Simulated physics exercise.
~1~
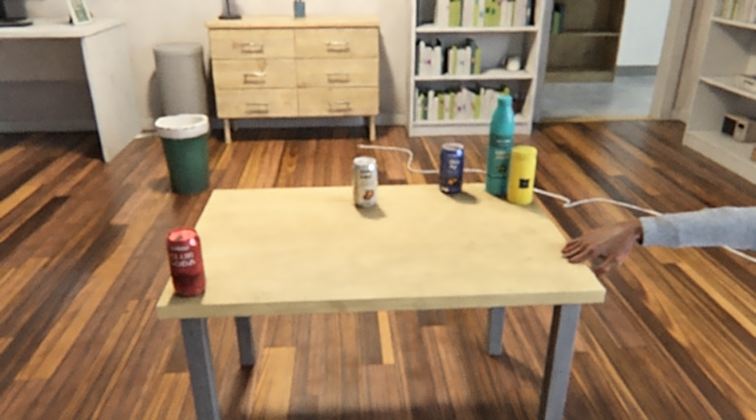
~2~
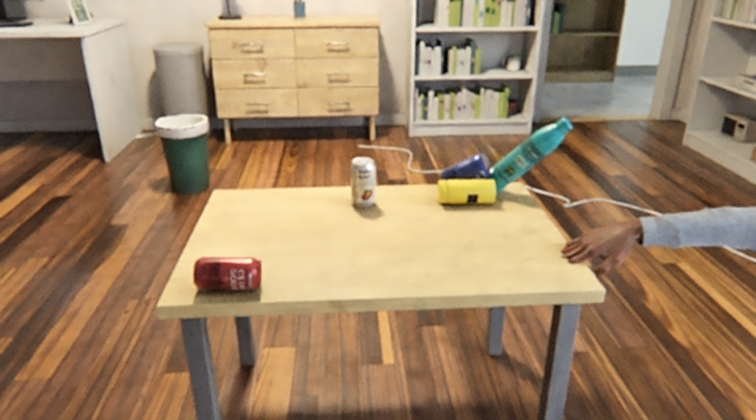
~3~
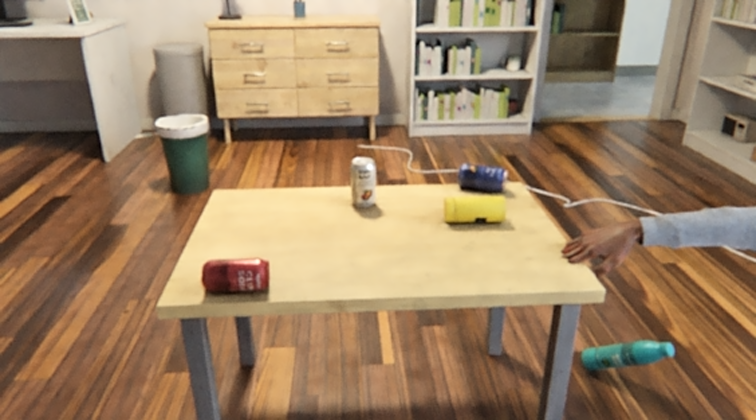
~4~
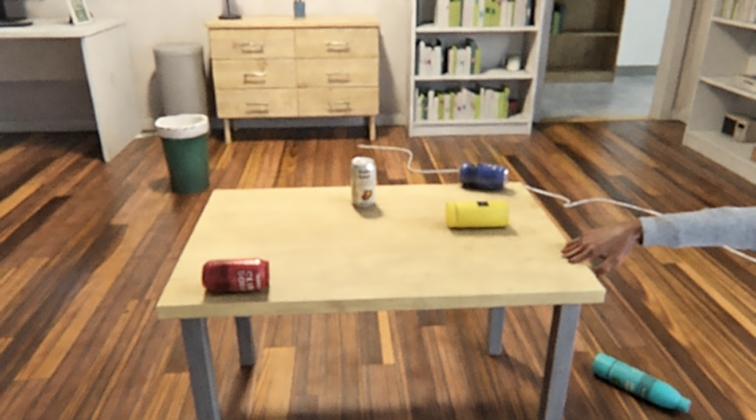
On a small table, three cans and a jar stay while a turquoise bottle falls off.
